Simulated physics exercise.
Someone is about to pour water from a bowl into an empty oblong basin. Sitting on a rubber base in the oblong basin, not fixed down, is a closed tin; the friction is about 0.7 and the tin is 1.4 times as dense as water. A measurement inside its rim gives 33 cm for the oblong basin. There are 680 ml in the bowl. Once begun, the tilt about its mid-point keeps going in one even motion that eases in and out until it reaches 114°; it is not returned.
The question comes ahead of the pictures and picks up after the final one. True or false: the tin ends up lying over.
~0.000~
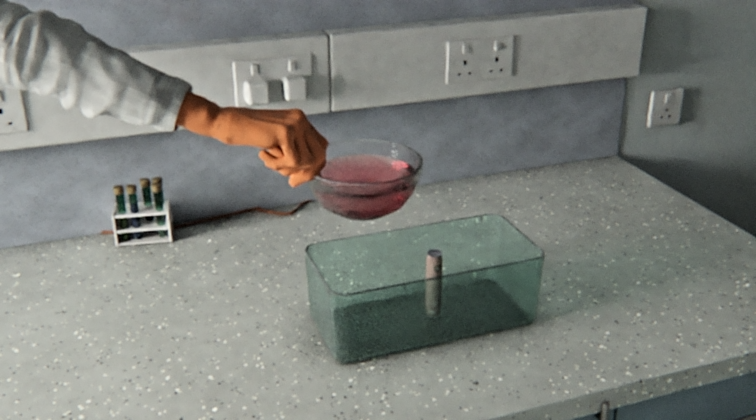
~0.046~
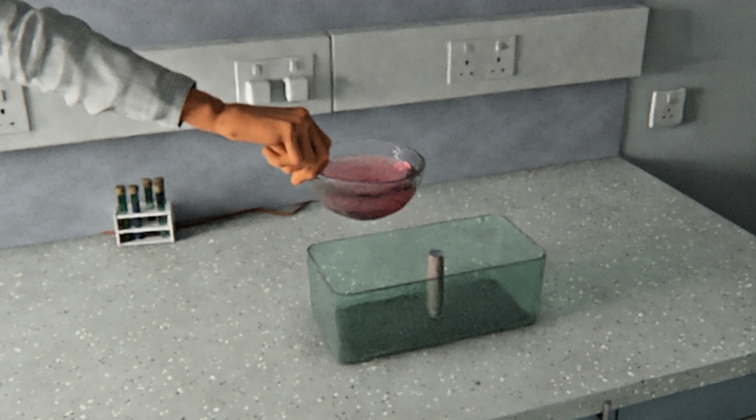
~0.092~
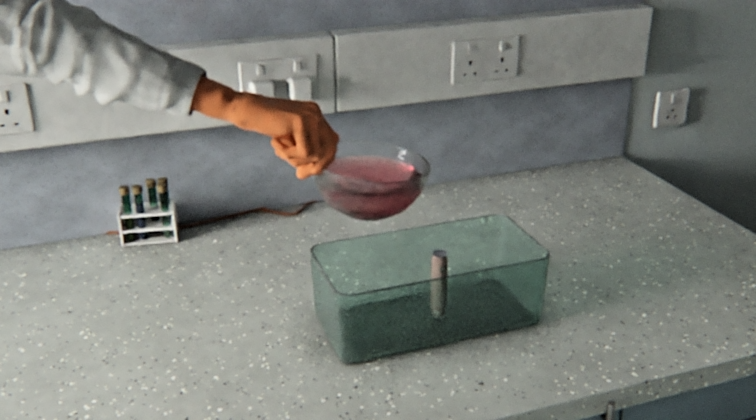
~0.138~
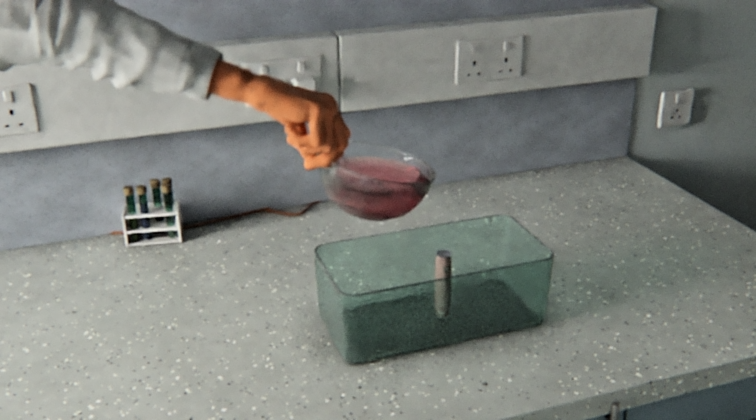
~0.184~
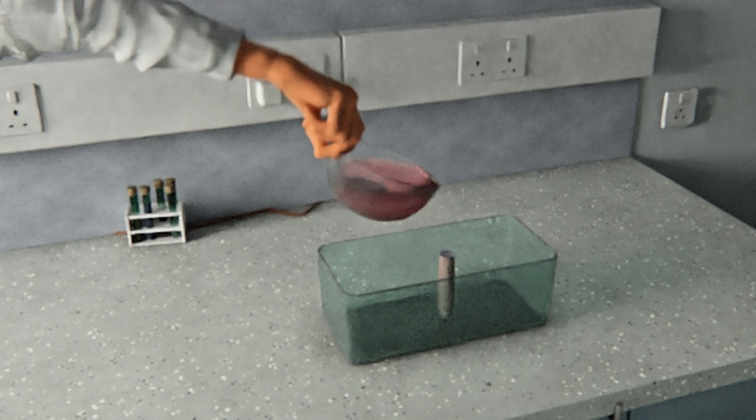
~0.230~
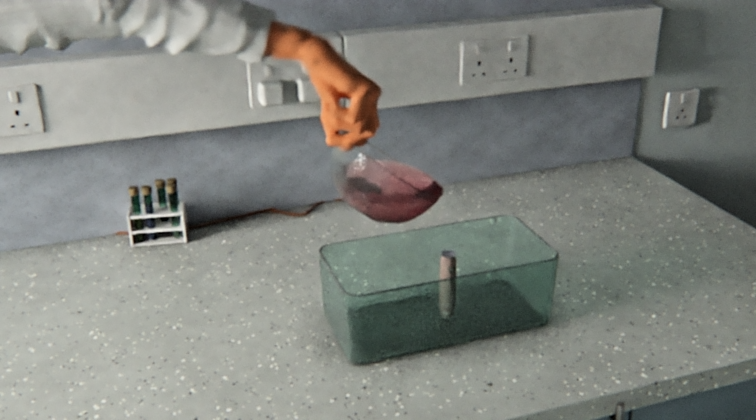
False.
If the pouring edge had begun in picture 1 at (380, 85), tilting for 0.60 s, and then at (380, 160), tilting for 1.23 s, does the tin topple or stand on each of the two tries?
Try 1: Tipped over; try 2: Still standing.
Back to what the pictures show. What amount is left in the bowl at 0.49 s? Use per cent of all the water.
About 5 percent.
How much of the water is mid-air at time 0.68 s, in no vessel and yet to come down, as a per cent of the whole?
In-air share: About 3 %.
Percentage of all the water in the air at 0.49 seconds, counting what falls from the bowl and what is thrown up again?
I'd put it at about 22 percent.
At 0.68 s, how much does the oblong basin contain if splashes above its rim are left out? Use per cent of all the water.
Near 98 in a hundred.
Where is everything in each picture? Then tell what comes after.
In the first frame, tilt 0°; pouring edge (417, 154); surface from (309, 180) to (412, 166); the oblong basin's rim runs from (318, 271) to (522, 235); the tin's top is at (434, 256).
In the second frame, tilt 2°; pouring edge (420, 156); surface from (311, 179) to (414, 167).
In the third frame, tilt 6°; pouring edge (424, 161); surface from (316, 178) to (418, 169).
In the fourth frame, tilt 14°; pouring edge (430, 168); surface from (323, 175) to (424, 171).
In the fifth frame, tilt 24°; pouring edge (433, 179); surface from (330, 175) to (431, 174).
In the sixth frame, tilt 37°; pouring edge (433, 191); surface from (335, 178) to (424, 178); 5 per cent is over the edge.
Then, 0.49 s in, the tilt is 105° and 5 per cent is still to pour; the tin stands where it began.
Then, 0.68 s in, the tilt is 114° and 0 per cent is still to pour; the tin stands where it began.
Then, 0.88 s in, the tilt is 114° and 0 per cent is still to pour; the tin stands where it began.
Then, 1.10 s in, the tilt is 114° and 0 per cent is still to pour; the tin stands where it began.
Finally, the tin stands where it began.
